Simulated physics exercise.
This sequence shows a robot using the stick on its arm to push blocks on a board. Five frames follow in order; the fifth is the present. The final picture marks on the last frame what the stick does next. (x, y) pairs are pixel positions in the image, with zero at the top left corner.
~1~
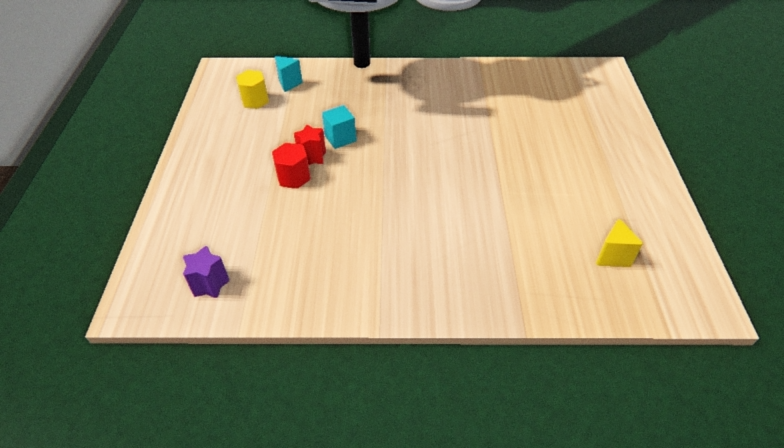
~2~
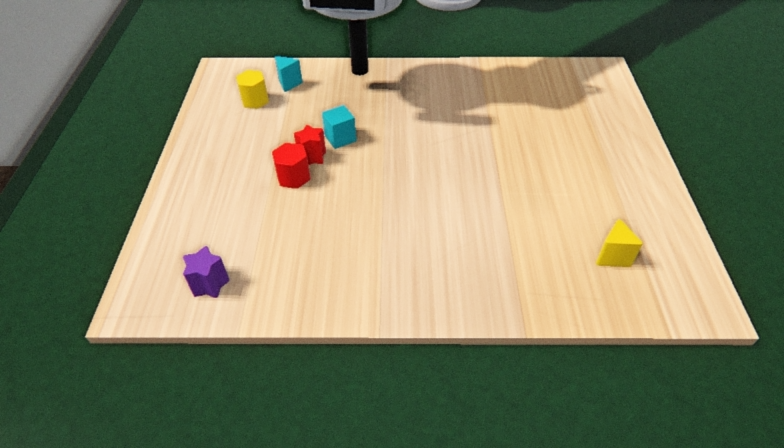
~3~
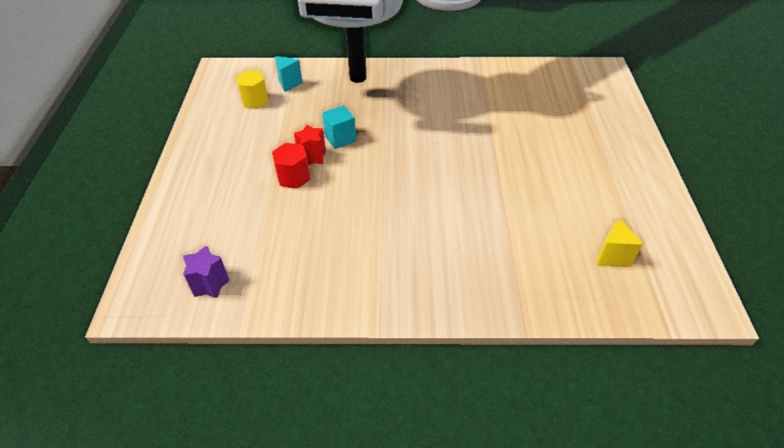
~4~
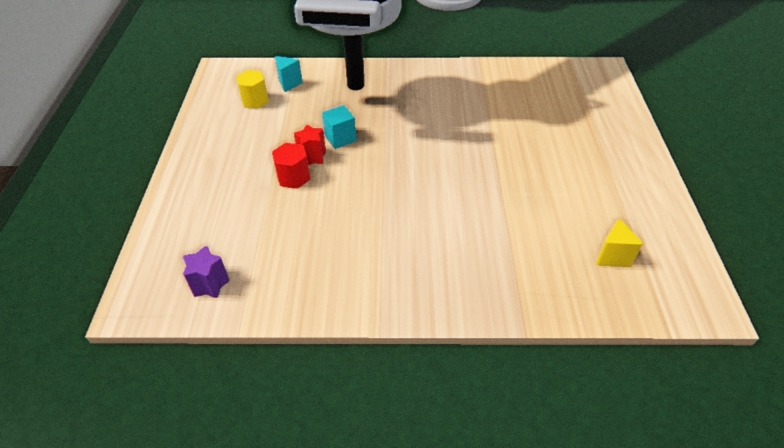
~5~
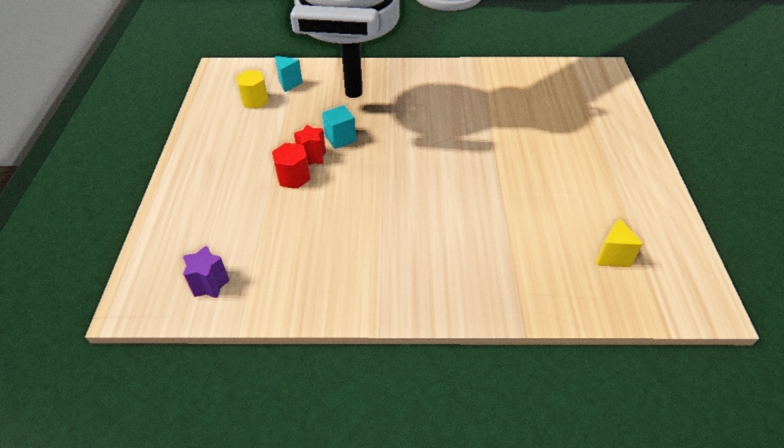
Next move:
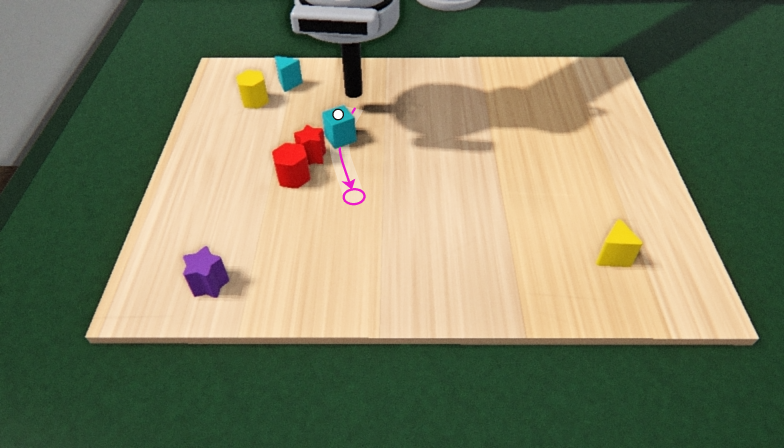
A robot arm's black stick moves slightly down toward the viewer while the blocks stay still.
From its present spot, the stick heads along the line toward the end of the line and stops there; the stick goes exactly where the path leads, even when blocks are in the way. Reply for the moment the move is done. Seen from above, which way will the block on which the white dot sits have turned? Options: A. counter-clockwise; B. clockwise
B
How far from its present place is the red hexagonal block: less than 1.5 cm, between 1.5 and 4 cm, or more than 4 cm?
My estimate: Under 1.5 cm.
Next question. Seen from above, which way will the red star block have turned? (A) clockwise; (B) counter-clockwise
Answer: A.
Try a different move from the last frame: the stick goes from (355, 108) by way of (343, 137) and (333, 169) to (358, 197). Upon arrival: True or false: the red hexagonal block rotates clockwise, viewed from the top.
False - the claim does not hold.
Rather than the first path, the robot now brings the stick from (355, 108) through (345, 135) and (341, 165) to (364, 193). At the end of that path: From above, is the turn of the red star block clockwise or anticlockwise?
Looking from above, the answer is clockwise.
The line goes from (355, 108) via (341, 135) and (343, 164), ending at (354, 197); the dot is on the turquoise square.
The first path, step by step. One third of the way, stick at (340, 120); red star block at (306, 136), turned 25° clockwise; turquoise square at (333, 128).
Two thirds of the way, stick at (342, 149); red hexagonal block at (286, 155); red star block at (305, 138), turned 55° clockwise; turquoise square at (331, 156), turned 50° clockwise.
At the end, stick at (353, 181); red hexagonal block at (286, 155); red star block at (305, 138), turned 55° clockwise; turquoise square at (326, 172), turned 105° clockwise.
